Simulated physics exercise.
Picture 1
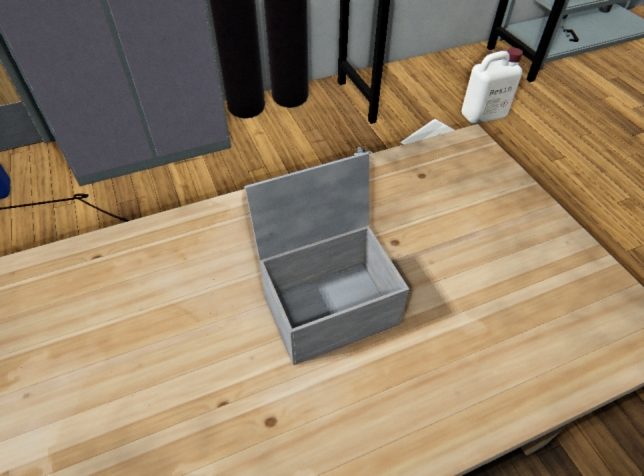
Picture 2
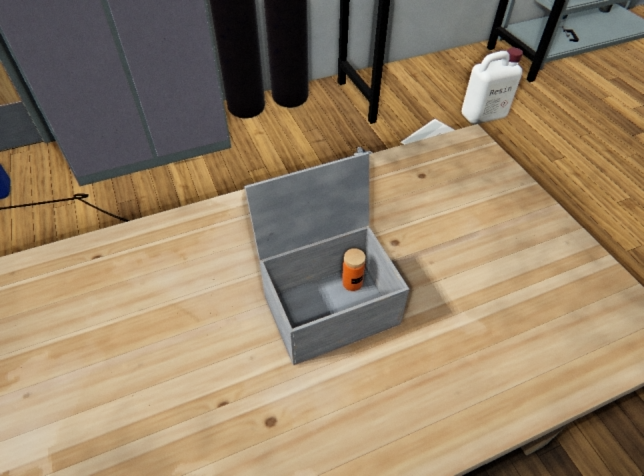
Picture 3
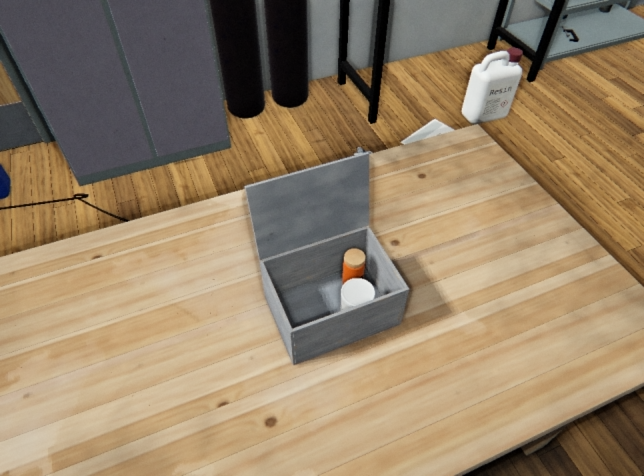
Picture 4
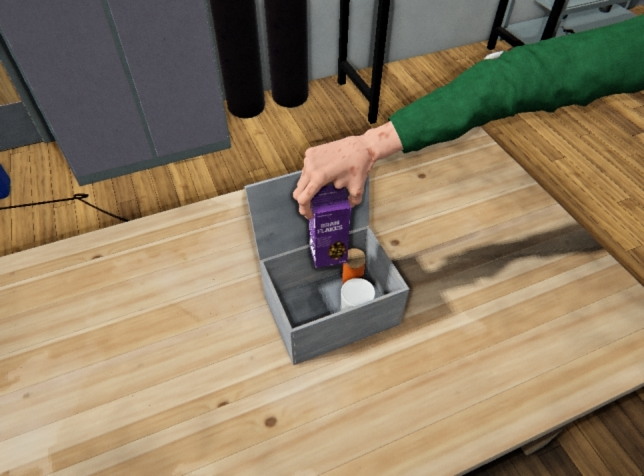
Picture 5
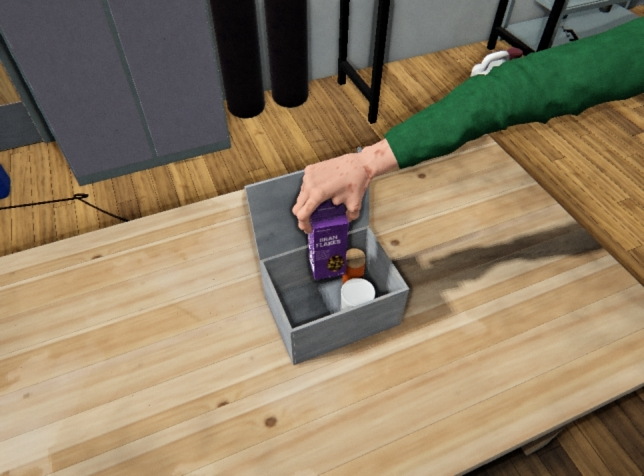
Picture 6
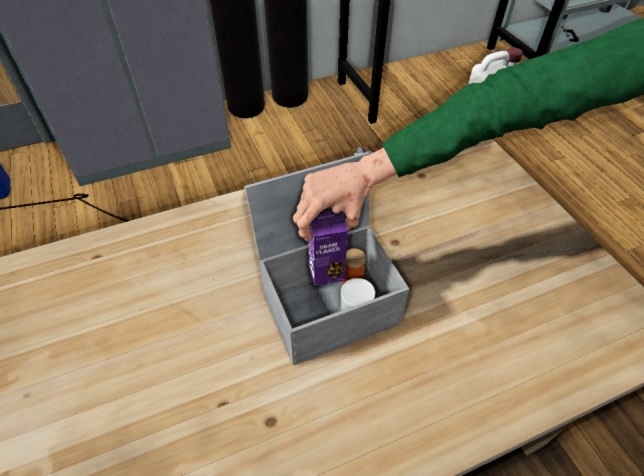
The clip shows an open gray box on a wooden table, where an orange container and then a white round item appear inside, before a green-sleeved hand lowers a purple carton into it beside them, still gripping it.
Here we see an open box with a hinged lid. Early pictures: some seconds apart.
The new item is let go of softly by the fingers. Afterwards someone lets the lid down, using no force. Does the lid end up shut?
Turns out there's not enough room for the lid.
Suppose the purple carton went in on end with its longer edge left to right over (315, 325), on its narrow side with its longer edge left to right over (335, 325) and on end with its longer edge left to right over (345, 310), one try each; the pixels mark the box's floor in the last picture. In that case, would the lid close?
So: First go, the lid can't get down; second go, it can't get down; third go, it can't get down.
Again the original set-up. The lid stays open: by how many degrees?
Roughly 50°.
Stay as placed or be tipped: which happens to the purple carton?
Looking at the last picture, it is left as set.
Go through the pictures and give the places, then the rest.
In the first picture, the last thing is not in view yet.
In the second picture, the last thing is not in view yet.
In the third picture, the last thing is not in view yet.
The fourth picture shows on its way; purple carton (329, 228).
The fifth picture shows on its way; purple carton (327, 241).
The sixth picture shows put in, still held; purple carton (327, 248).
Then, 0.20 s later than the last frame, purple carton moved about its own width near (327, 263).
Then, 1.00 s later than the last frame, lid starting down; purple carton moved well along near (326, 279).
Then, 1.40 s later than the last frame, lid 72° above the rim; purple carton moved well along near (326, 279).
Then, 1.60 s later than the last frame, lid 57° above the rim; purple carton moved well along near (326, 279).
When it is over, lid 49° above the rim; moved from the start, purple carton; the other 2 as before. End places, in pixels of the last picture, purple carton near (326, 279).
